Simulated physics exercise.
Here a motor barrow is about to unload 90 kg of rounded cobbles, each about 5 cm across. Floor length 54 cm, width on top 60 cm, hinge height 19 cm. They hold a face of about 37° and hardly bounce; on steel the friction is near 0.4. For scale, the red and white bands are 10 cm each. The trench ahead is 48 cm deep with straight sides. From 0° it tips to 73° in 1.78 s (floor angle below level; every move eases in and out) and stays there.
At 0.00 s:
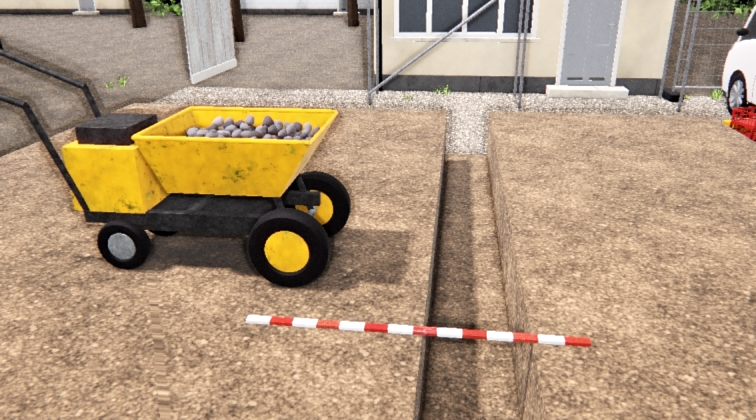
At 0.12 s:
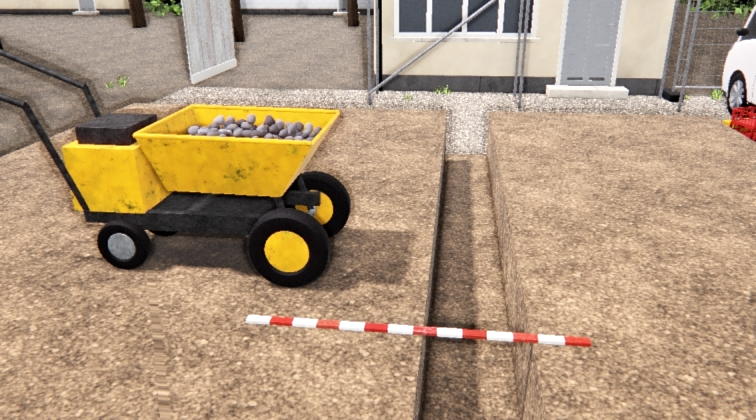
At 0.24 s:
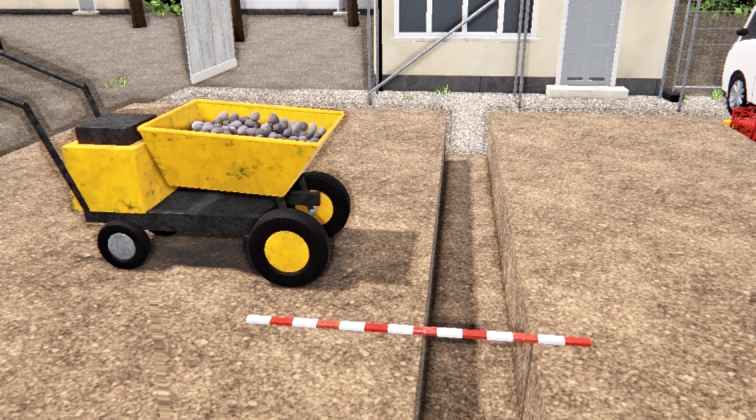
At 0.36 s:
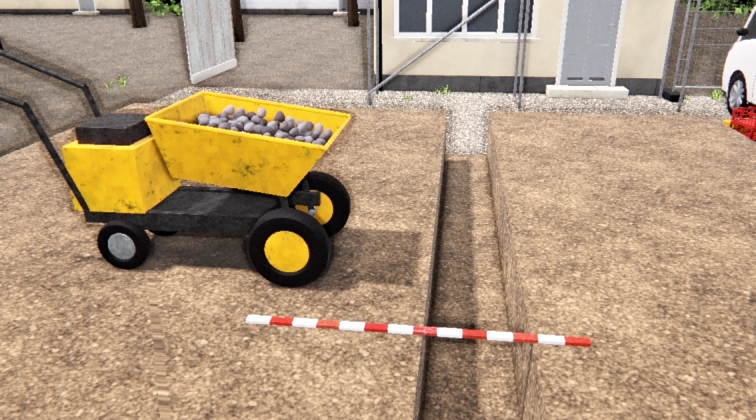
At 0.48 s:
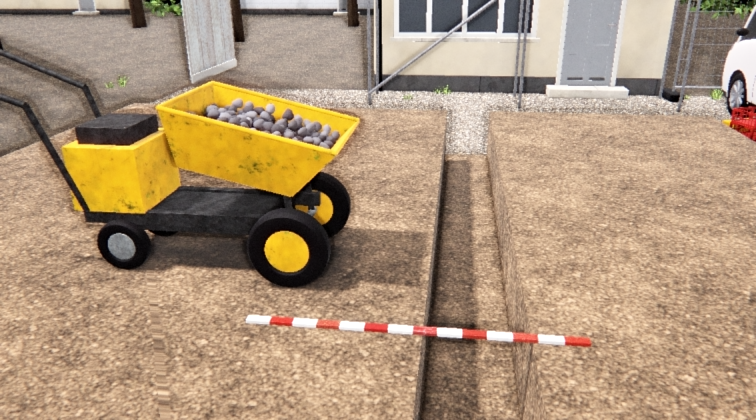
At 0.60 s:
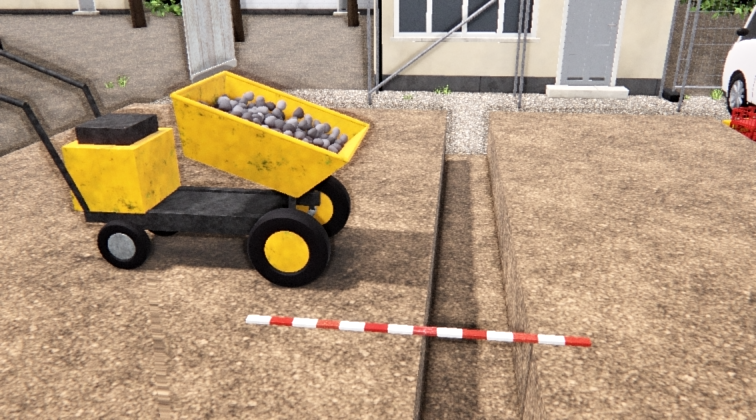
On bare ground beside a trench, a yellow barrow's stone-filled skip tilts gradually rightward.
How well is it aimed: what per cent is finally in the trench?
About 96 per cent.
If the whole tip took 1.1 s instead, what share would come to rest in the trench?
Then about 95 per cent.
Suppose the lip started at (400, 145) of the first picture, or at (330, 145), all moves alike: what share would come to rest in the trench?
Near 60 per cent from the first place, 100 from the second.
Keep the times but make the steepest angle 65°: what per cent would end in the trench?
Then about 70 per cent.
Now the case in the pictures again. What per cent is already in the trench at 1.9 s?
About 45 per cent by then.
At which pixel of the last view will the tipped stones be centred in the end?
Around (471, 338).
After 1.3 s the floor is at 62°; 100 % in the skip; the foremost stones are at (415, 196).
After 1.9 s the floor is at 73°; 52 % in the skip, 6 % short of the trench, 43 % in the trench; the foremost stones are at (507, 345).
After 2.2 s the floor is at 73°; 26 % in the skip, 5 % short of the trench, 69 % in the trench; the foremost stones are at (507, 338).
After 4.2 s the floor is at 73°; 0 % in the skip, 4 % short of the trench, 96 % in the trench; the foremost stones are at (508, 335).
